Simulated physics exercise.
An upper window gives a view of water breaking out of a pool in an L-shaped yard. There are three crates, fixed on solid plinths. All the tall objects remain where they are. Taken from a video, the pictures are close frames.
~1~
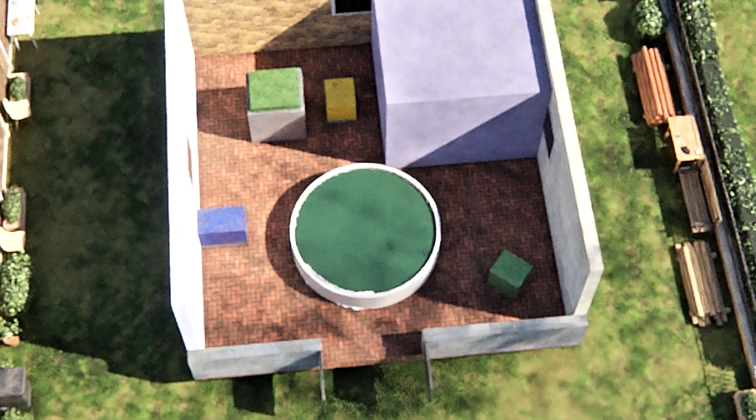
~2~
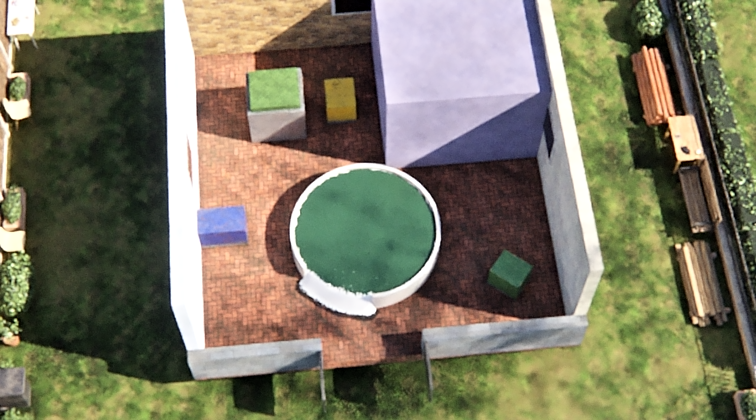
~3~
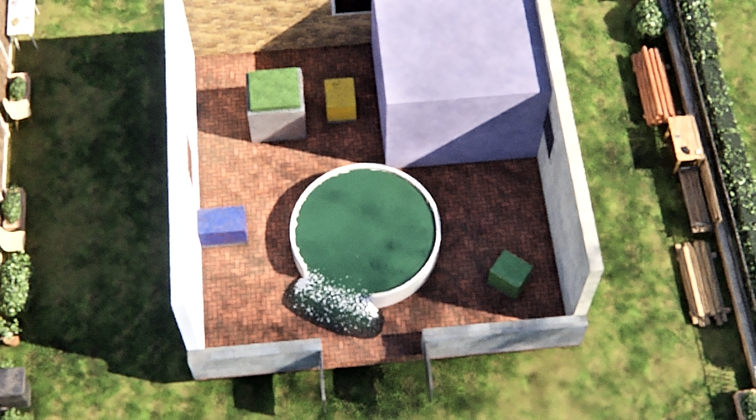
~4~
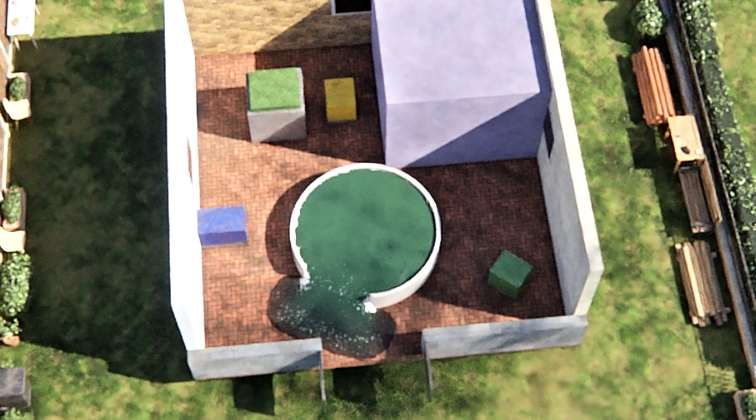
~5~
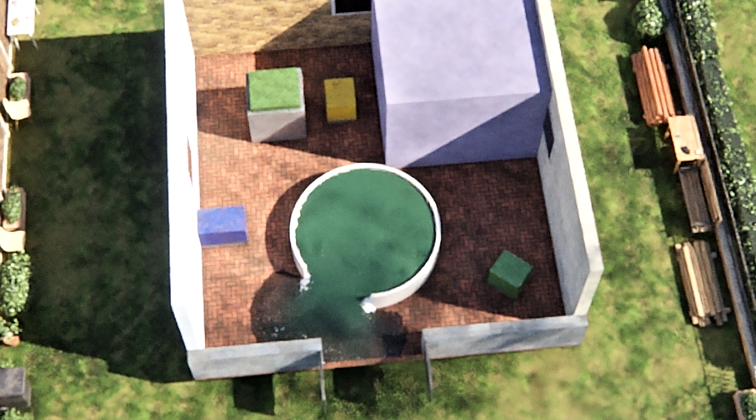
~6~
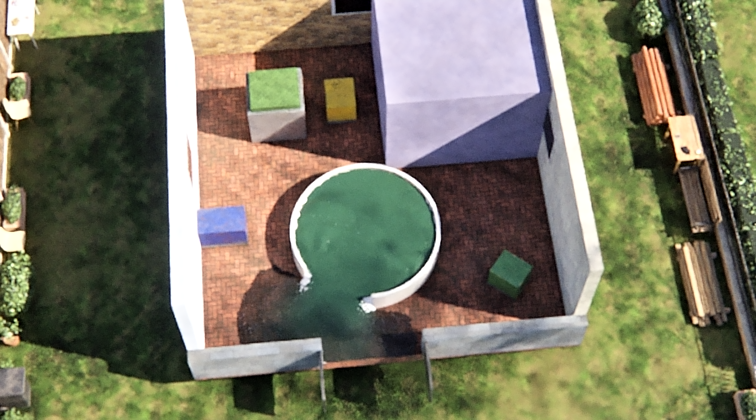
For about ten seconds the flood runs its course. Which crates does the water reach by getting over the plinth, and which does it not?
As I see it, the green crate is out of reach of the water. The blue crate is within reach of the water. The yellow crate is out of reach of the water.
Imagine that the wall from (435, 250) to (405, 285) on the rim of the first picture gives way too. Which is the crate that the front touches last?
It's the one in blue.
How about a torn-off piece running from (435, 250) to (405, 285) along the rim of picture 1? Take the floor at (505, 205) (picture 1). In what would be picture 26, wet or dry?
Swamped.
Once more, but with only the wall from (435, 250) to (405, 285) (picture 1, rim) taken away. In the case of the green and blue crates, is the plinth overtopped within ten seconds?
Green: Overtopped; blue: Not reached.
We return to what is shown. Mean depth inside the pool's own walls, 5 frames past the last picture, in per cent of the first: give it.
That comes to about 78 per cent.
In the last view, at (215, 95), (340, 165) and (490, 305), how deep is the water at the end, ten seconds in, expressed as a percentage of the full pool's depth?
Some 6, 6 and 0 in a hundred.
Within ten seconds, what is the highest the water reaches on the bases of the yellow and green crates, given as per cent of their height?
Roughly 60 per cent for the first, 0 per cent for the second.
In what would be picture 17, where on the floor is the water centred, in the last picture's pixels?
At about (340, 266).
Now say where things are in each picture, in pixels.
The first frame shows the pool at (366, 231) is whole and still.
In the second frame, the front is at (375, 311), out from the gap at (335, 297).
In the third frame, the front is at (372, 333), out from the gap at (335, 297).
In the fourth frame, water pours out at (335, 297) and has run to a hidden place.
In the fifth frame, water pours out at (335, 297) and has run to (262, 340).
In the sixth frame, the front is at a hidden place, out from the gap at (335, 297).
A moment on, water covers 15 % of the floor; the green crate not reached, the blue crate not reached, the yellow crate not reached.
Next, water covers 15 % of the floor; the green crate not reached, the blue crate not reached, the yellow crate not reached.
Then, water covers 20 % of the floor; the green crate not reached, the blue crate water round its plinth, the yellow crate not reached.
Later, water covers 35 % of the floor; the green crate not reached, the blue crate water round its plinth, the yellow crate water round its plinth.
In the end, water covers 60 % of the floor; the green crate stayed above the water, the blue crate was topped, the yellow crate stayed above the water.
